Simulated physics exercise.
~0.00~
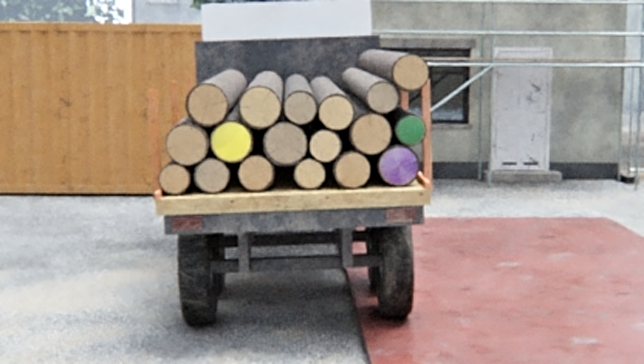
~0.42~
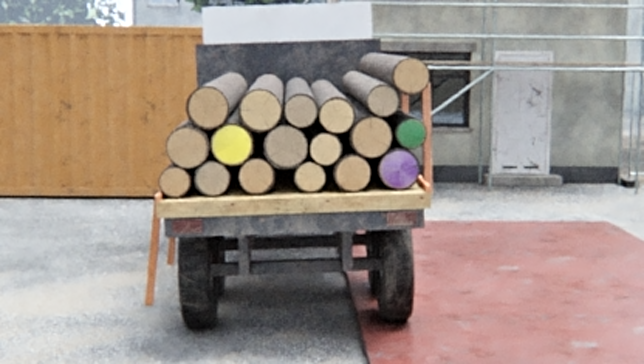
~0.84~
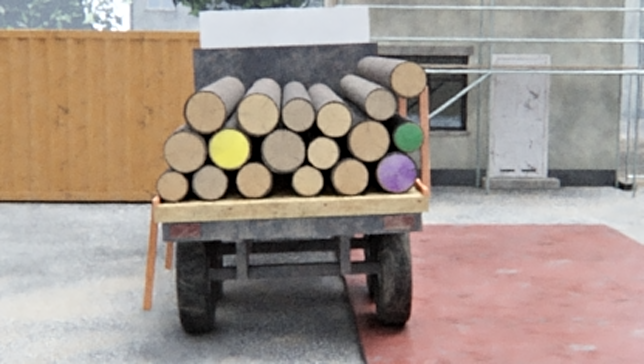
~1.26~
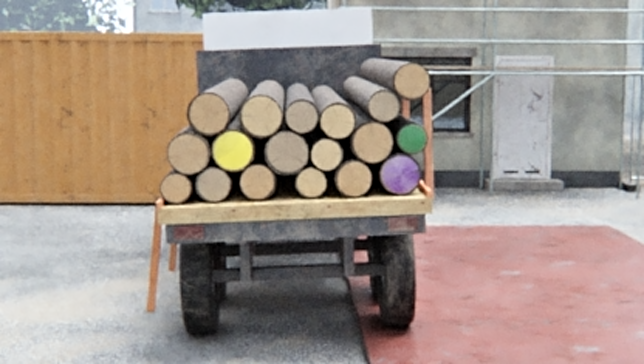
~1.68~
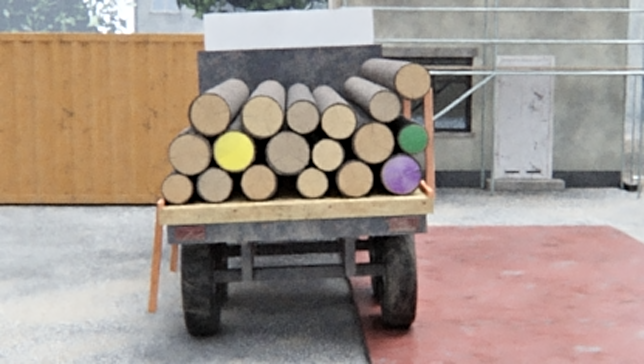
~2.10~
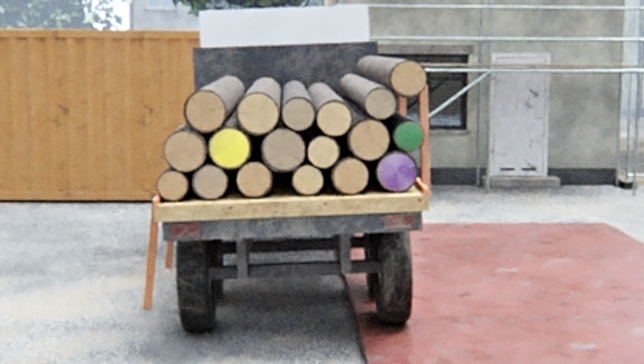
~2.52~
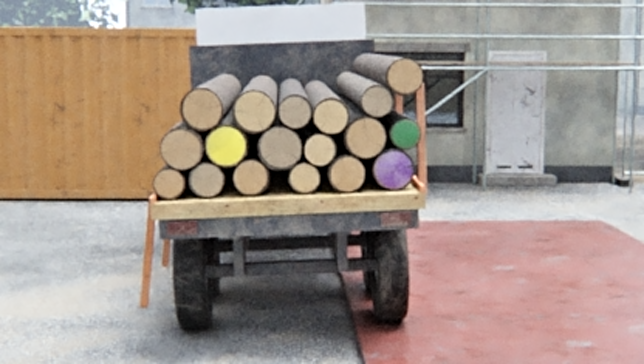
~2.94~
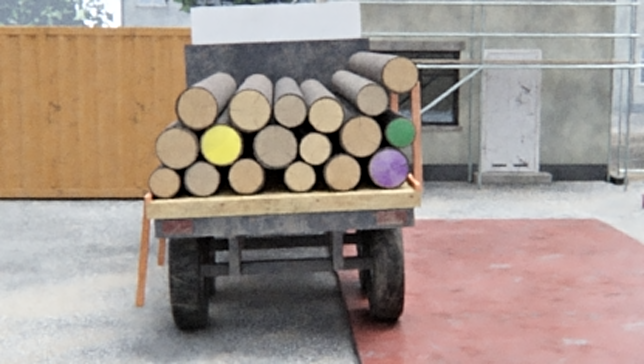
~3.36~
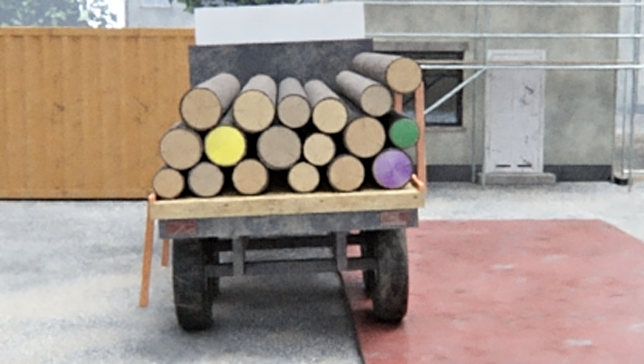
Left side posts dropping on a parked flatbed lorry, its stacked logs with yellow, green and purple ends staying on the deck.
